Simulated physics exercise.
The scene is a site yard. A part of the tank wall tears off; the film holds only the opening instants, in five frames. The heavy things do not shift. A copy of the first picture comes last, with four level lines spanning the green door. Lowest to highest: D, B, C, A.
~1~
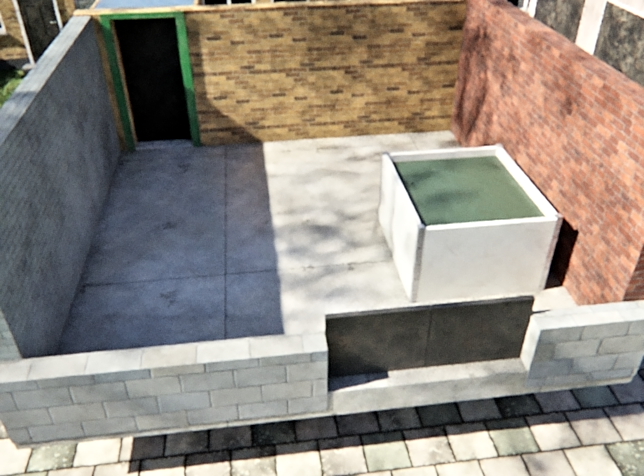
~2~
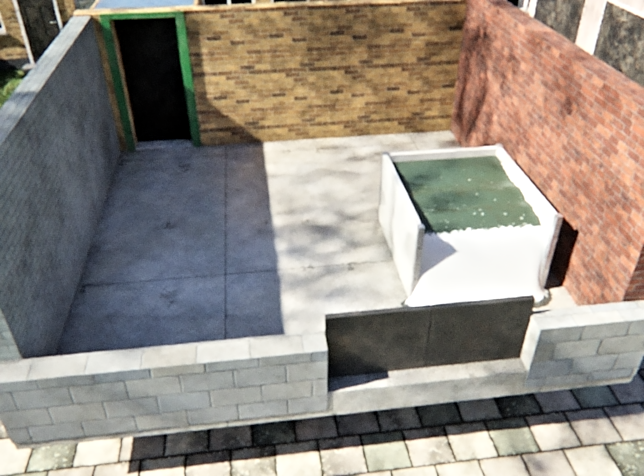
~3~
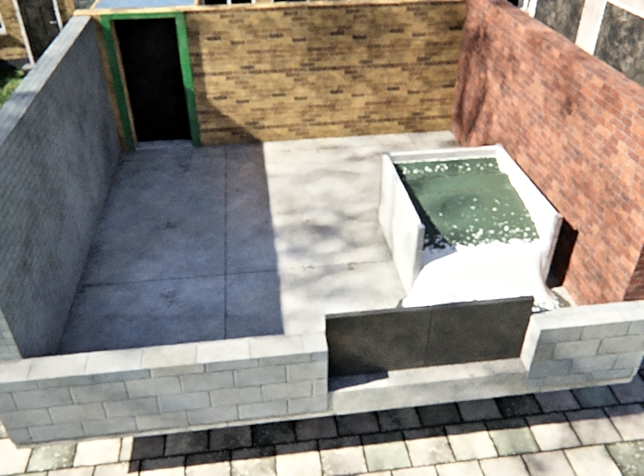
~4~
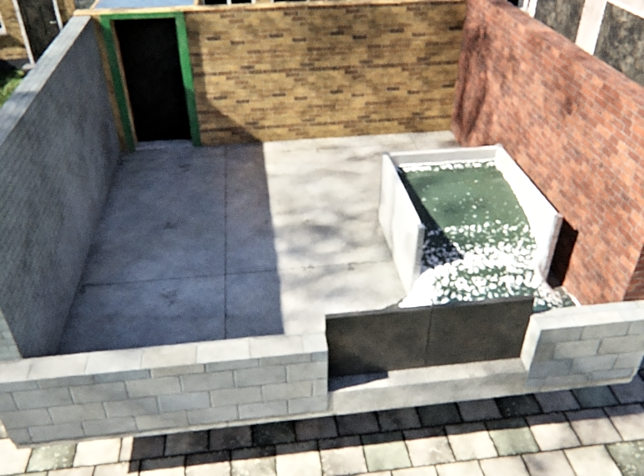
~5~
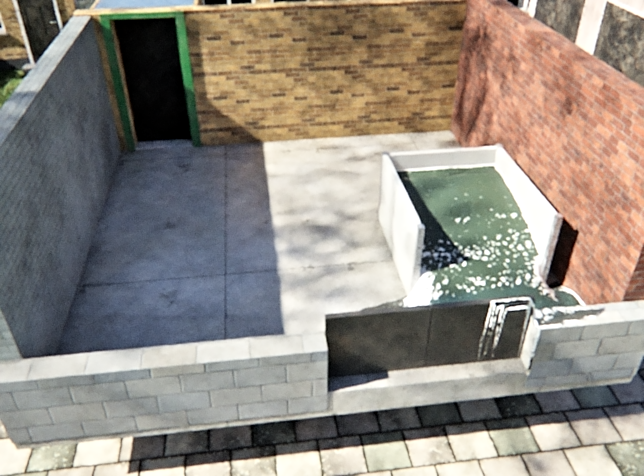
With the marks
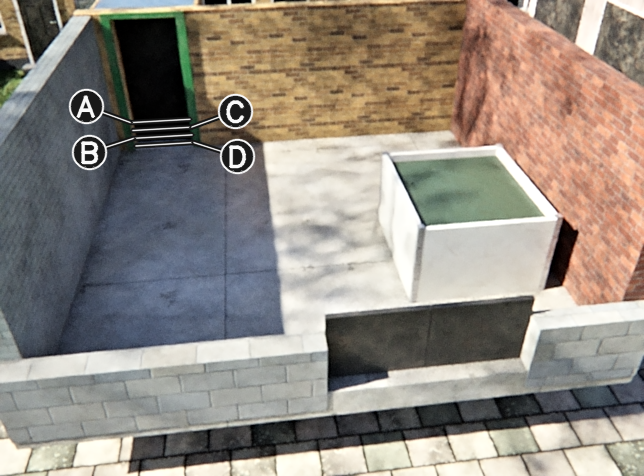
The clip shows a walled yard with a white tank of dark green water beside a red brick wall; the tank's front opens and water pours out in white foam, spreading behind the dark gate and splashing against it.
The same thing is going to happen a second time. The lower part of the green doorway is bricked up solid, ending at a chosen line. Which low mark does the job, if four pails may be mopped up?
B is the one.
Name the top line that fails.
It is D.
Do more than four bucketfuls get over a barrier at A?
No.
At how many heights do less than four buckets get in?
Three of the four.
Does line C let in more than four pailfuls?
No.
On the marked copy, A at (160, 120); B at (163, 136); C at (162, 128); D at (164, 144); from the bottom up D, B, C, A.
With A, nothing gets over.
With B, a splash gets over, under a bucket.
With C, nothing gets over.
With D, about 14 bucketfuls get in.
